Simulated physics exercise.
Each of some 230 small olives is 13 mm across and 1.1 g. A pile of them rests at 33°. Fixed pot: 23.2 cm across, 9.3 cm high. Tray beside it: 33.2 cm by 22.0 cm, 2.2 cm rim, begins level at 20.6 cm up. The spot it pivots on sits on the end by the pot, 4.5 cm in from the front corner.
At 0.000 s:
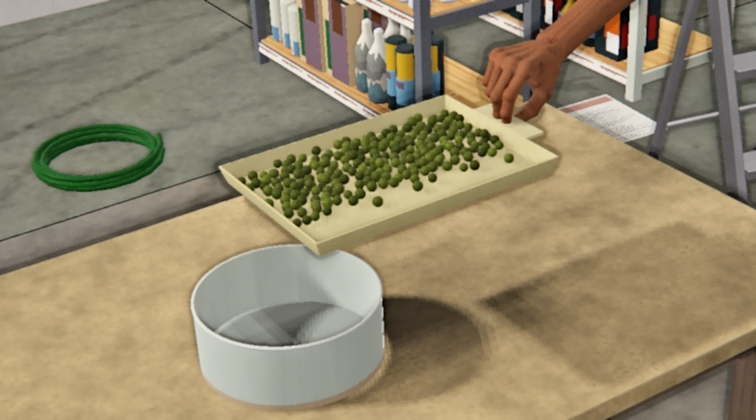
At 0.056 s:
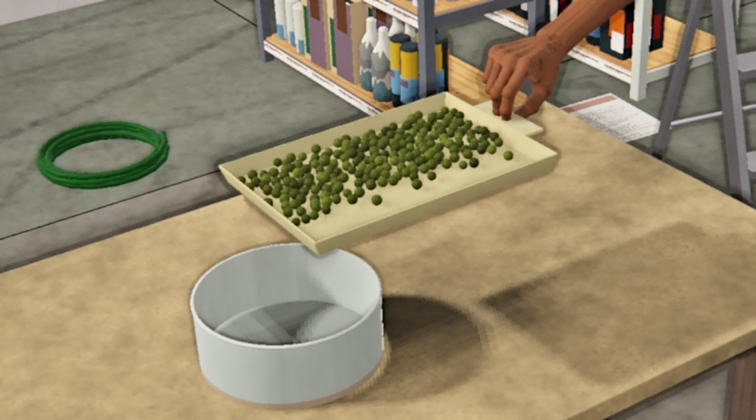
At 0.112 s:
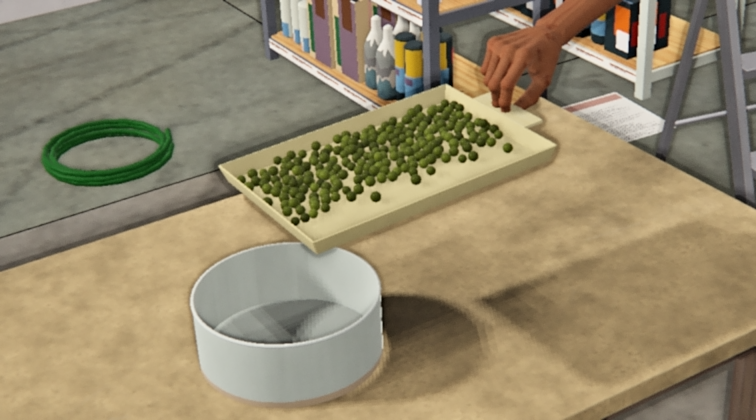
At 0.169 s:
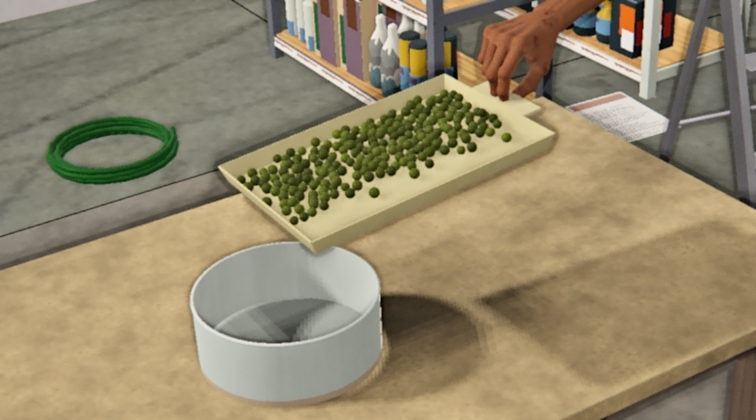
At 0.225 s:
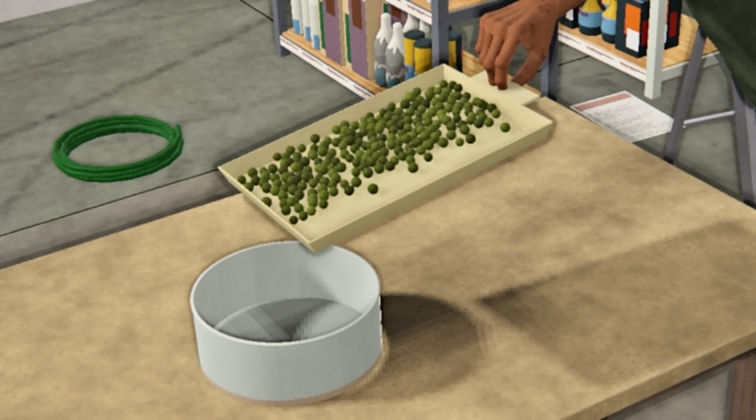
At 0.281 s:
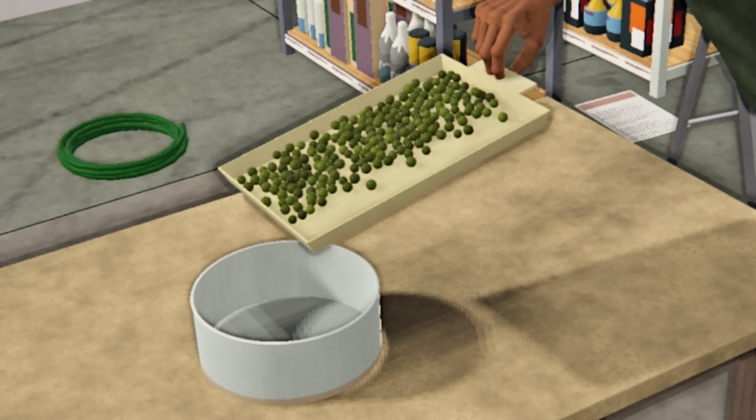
A hand gradually raising the right end of a cream tray of small green olives beside a round white pot on a table.
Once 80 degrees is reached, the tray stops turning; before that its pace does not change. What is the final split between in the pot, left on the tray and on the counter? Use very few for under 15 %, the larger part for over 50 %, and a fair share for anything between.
Pot: The larger part, tray: Very few, counter: A fair share.
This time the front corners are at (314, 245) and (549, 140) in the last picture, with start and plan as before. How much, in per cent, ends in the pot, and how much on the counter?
Pot 0; counter 100.
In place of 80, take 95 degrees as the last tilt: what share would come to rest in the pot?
65 %.
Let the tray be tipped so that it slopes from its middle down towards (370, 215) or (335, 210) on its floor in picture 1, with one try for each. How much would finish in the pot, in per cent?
The share comes to about 5 in a hundred, then about 40 in a hundred.
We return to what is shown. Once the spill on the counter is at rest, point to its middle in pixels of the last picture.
Around (147, 331).
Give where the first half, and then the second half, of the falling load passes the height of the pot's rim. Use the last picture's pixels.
Roughly (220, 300) to start, and after that (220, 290).
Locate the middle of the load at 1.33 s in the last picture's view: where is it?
Expected load position: Near (277, 151).
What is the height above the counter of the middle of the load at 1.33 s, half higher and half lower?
About 26 centimetres.
After 0.91 s, tilt 44 degrees; the tray holds 100 %, the pot 0 %.
After 1.33 s, tilt 65 degrees; the tray holds 95 %, the pot 0 %.
After 1.82 s, tilt 80 degrees; the tray holds 50 %, the pot 15 %.
In the end, at 3.2 s, pot 65 %, tray 0 %, counter 30 %.
